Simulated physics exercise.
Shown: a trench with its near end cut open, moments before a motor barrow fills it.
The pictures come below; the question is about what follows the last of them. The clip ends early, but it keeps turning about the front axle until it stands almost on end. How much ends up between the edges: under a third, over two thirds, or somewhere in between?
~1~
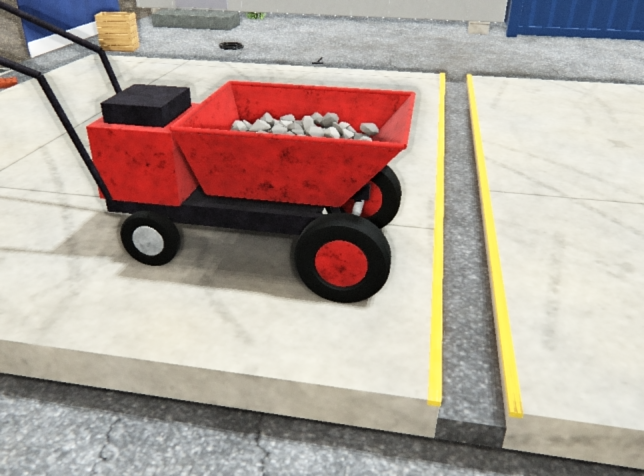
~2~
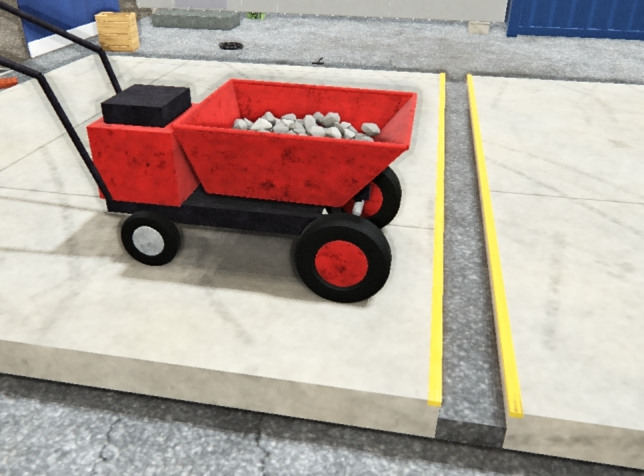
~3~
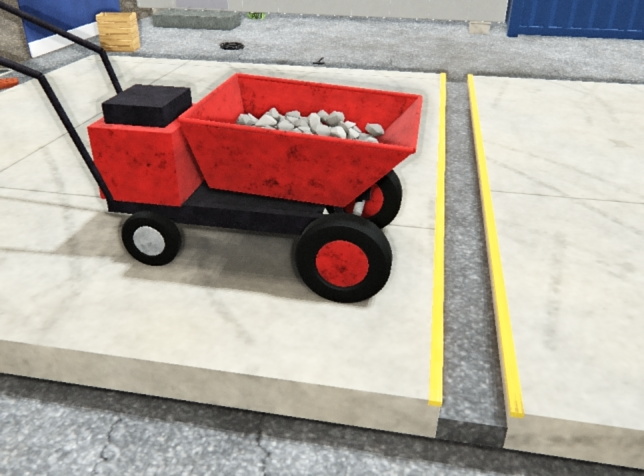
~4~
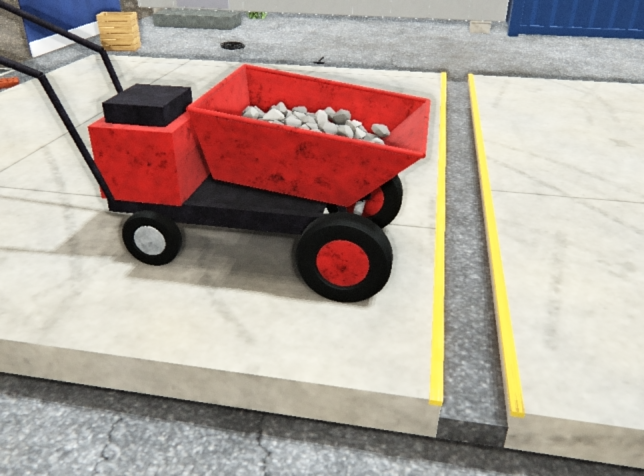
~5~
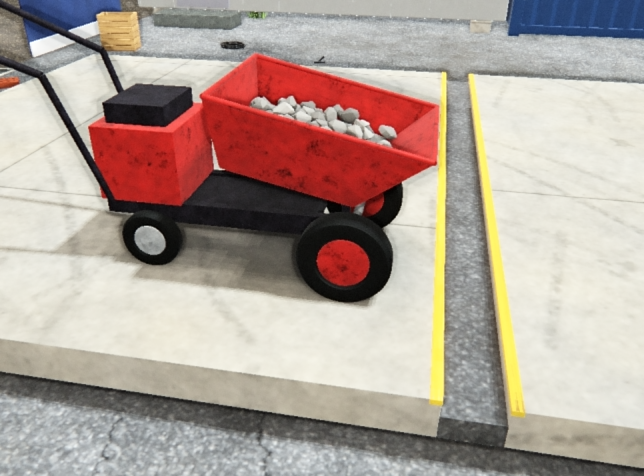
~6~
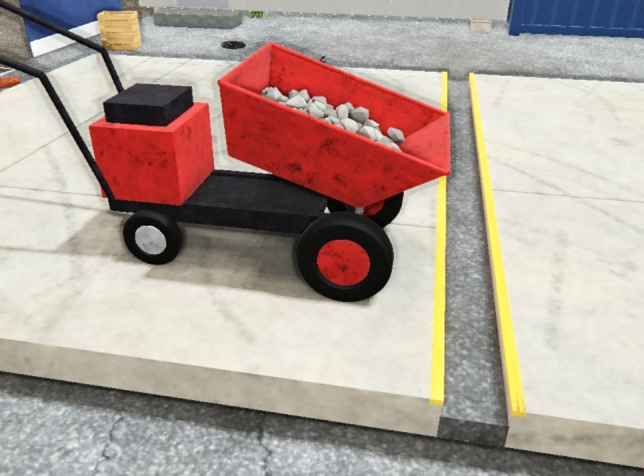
The load will go in at below a third.
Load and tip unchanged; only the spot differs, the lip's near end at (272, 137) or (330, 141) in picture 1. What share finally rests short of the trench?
First spot 50 per cent, second spot 20 per cent.
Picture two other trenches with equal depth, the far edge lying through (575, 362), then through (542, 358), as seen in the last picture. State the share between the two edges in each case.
The first try comes to close to 80 per cent, the next to 60 per cent.
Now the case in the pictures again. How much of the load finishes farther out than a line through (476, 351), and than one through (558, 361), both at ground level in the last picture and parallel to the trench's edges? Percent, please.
In order: Near 70 %, then 20 %.
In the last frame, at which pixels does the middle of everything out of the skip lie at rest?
Near pixel (520, 271).
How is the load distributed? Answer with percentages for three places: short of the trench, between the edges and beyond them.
Roughly: Short 0, between 25, beyond 50 per cent.
Shortly afterwards, skip tipped steeply; the whole lot in the skip.
Next, skip tipped right over; the bulk in the skip; a little in or heaped over the trench; a little beyond it.
Some moments later, skip tipped right over; near a quarter in the skip; near a quarter in or heaped over the trench; near half beyond it.
In the end, skip tipped right over; near a quarter in the skip; near a quarter in or heaped over the trench; near half beyond it.
